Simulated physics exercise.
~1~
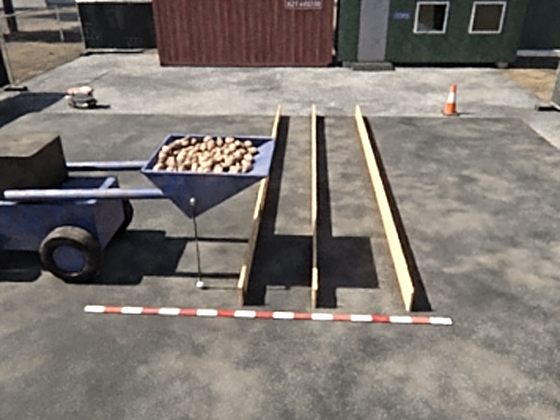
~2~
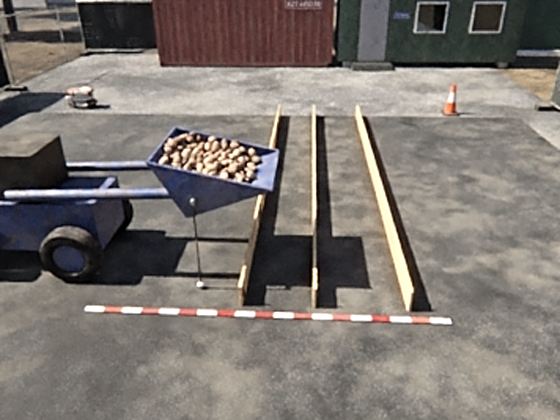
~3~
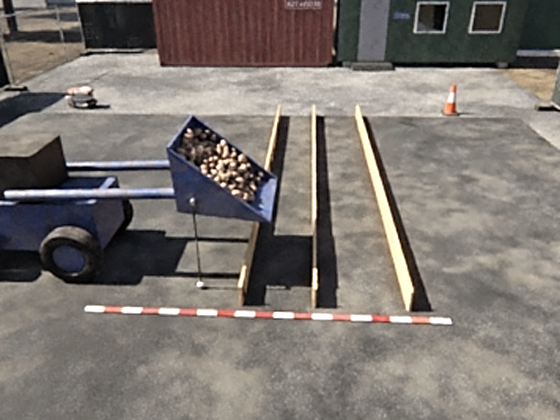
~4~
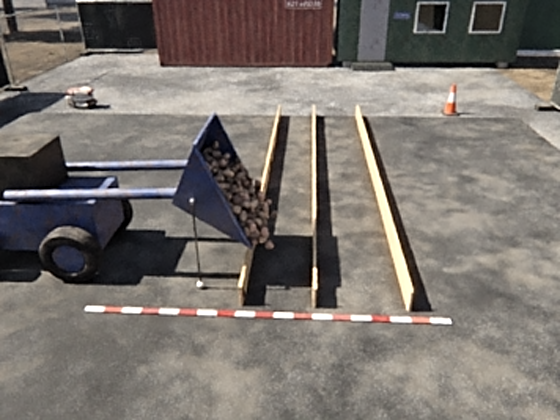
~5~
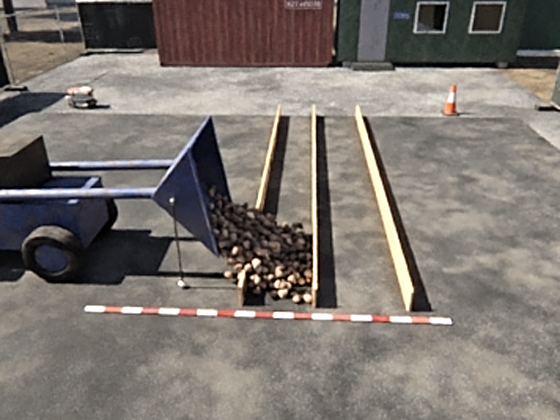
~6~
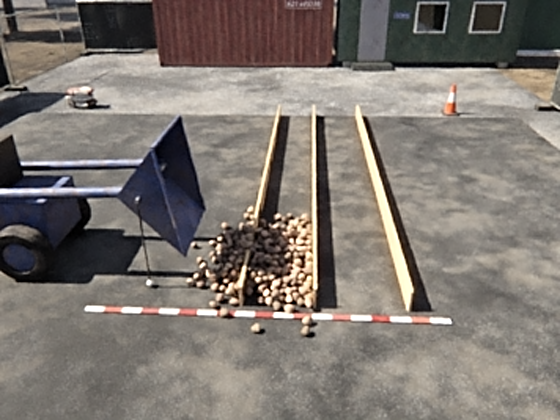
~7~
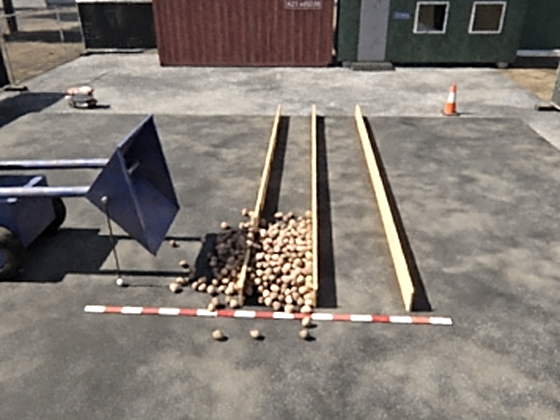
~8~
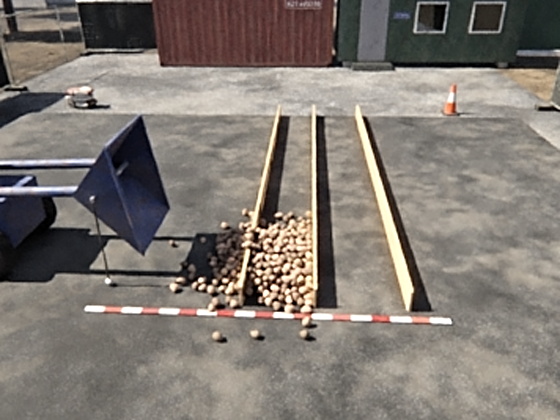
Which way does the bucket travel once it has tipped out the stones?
The bucket moves to the left, away from the heap of stones.
A blue bucket tips river cobbles onto the ground around the nearest board, then backs away.
